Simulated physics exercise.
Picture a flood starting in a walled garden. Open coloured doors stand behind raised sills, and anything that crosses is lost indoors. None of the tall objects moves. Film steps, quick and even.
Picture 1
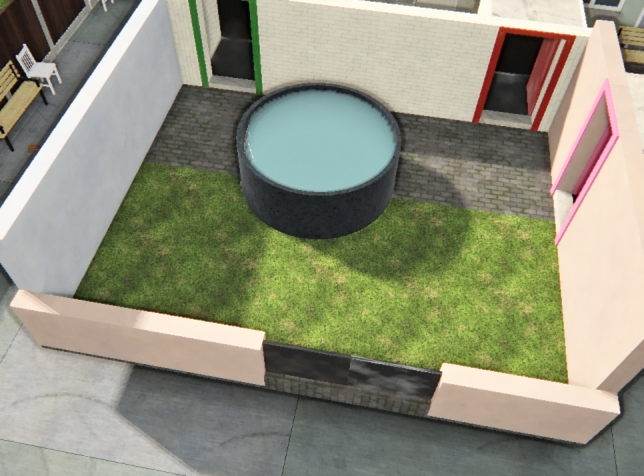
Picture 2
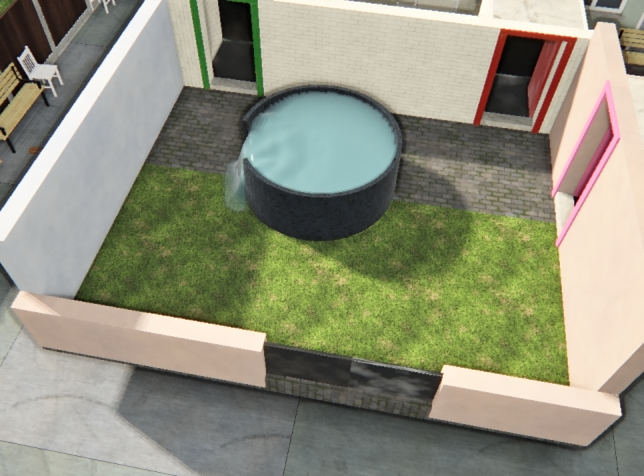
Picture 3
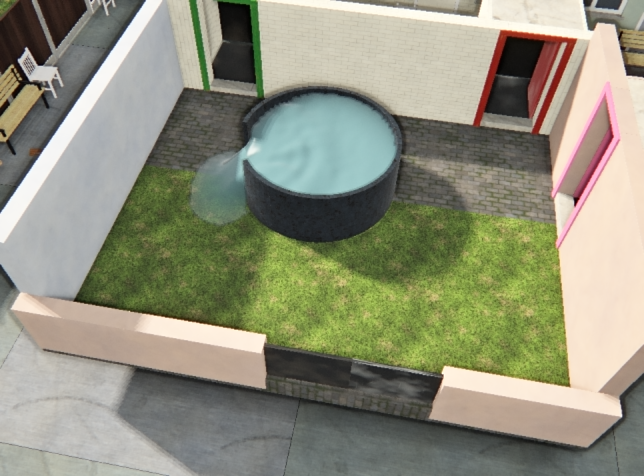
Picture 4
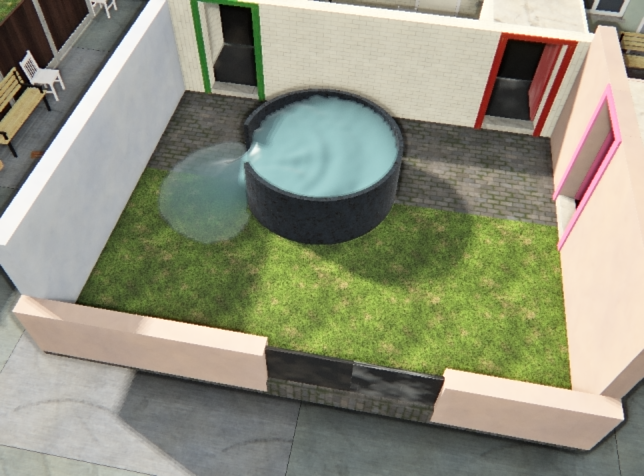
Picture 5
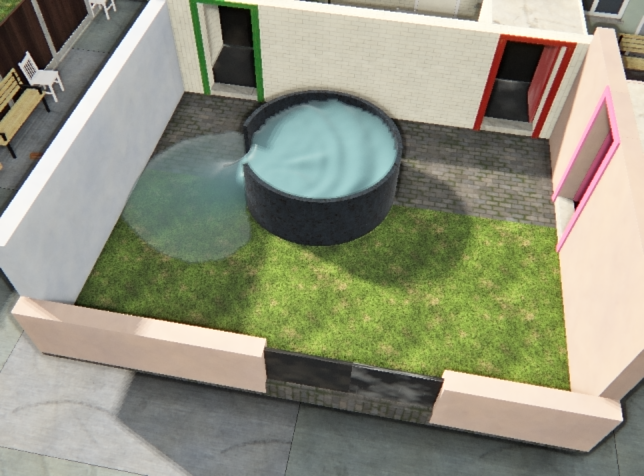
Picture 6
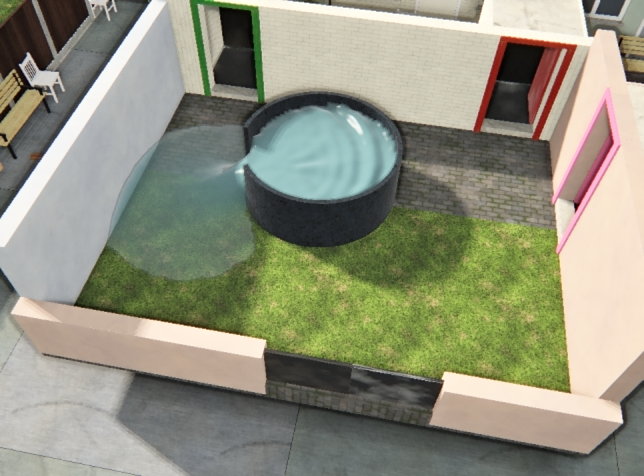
A round dark pool sat full and still in a walled garden with green and red doorways, then water poured from its left side and spread across the paving and grass to the left wall.
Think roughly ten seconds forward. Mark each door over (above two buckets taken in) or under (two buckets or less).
Pink door: Under. Green door: Over. Red door: Under.
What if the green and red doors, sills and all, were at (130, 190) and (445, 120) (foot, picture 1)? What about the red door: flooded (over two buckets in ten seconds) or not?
Looking at it, the red one comes in low.
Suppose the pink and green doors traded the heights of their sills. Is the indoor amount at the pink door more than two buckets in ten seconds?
Then: The pink one stays within the limit.
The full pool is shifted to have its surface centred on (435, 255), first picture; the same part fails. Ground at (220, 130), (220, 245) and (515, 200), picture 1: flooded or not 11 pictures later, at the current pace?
The three spots read left dry, swamped, left dry.
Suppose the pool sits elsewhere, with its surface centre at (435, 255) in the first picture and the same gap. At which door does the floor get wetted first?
The green-painted one.
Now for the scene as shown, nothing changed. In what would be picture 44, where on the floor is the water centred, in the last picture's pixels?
(288, 220).
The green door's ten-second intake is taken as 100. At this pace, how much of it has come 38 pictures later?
Near 85 in a hundred.
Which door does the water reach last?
That would be the pink door.
A moment on, water covers 25 % of the floor; the pink door not reached, the green door wet at the sill, nothing in, the red door not reached.
Next, water covers 35 % of the floor; the pink door not reached, the green door under two buckets in, the red door not reached.
Then, water covers 55 % of the floor; the pink door not reached, the green door over two buckets in, the red door not reached.
Later, water covers 95 % of the floor; the pink door wet at the sill, nothing in, the green door far over two buckets in, the red door wet at the sill, nothing in.
In the end, water covers 100 % of the floor; the pink door wet at the sill, nothing in, the green door far over two buckets in, the red door wet at the sill, nothing in.
